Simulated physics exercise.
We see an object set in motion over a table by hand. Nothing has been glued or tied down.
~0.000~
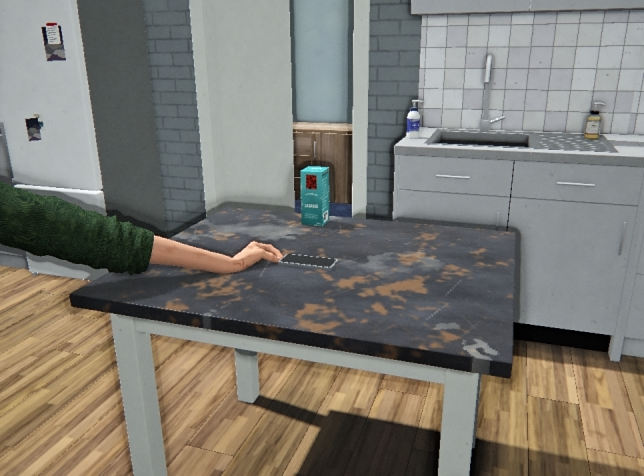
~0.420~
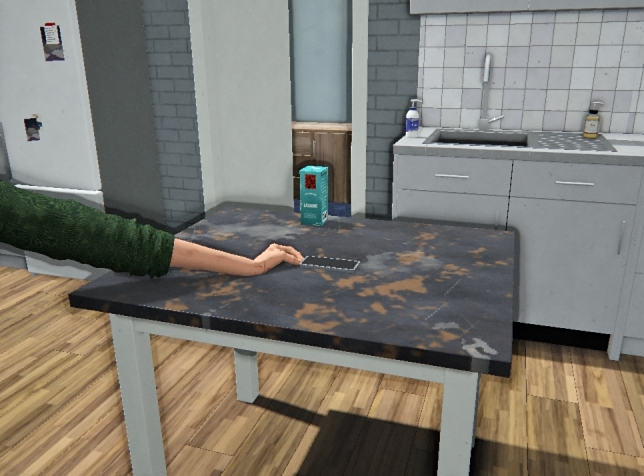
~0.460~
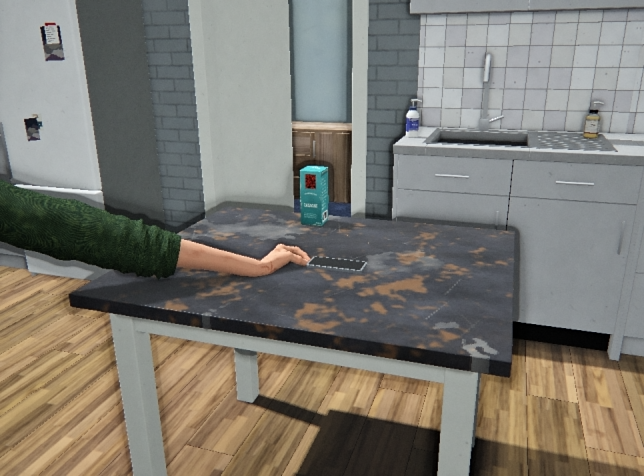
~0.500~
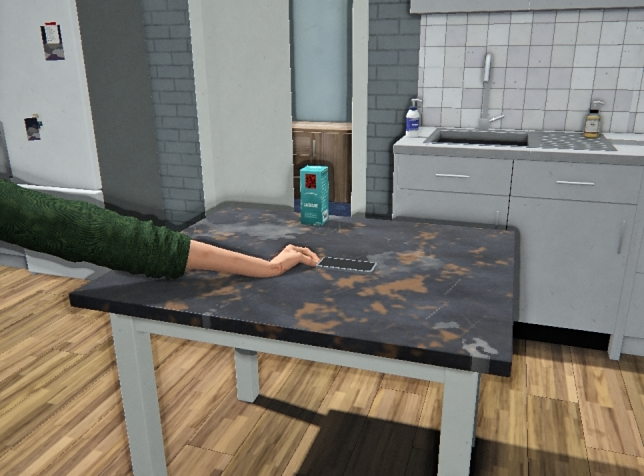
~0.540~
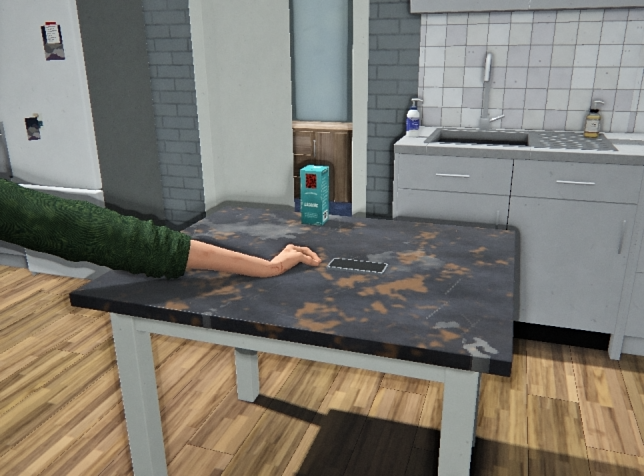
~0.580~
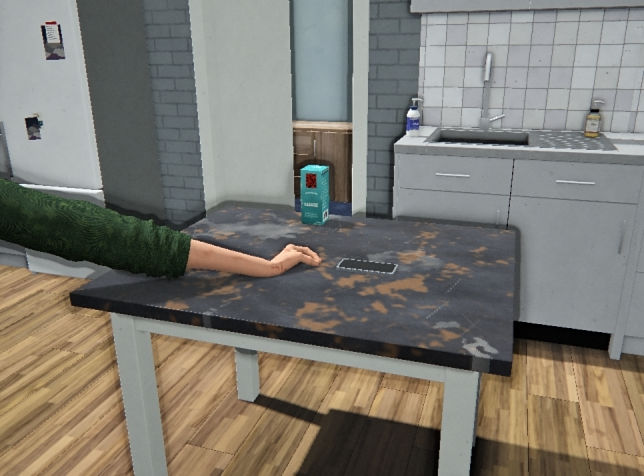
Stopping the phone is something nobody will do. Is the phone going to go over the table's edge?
No, it stays on the table.
By 0.68 s, grey phone moved about its own width near (386, 269).
By 0.78 s, grey phone moved about its own width near (398, 271).
When it is over (1.3 s), moved from the start, grey phone. End places, in pixels of the last picture, grey phone near (402, 272).
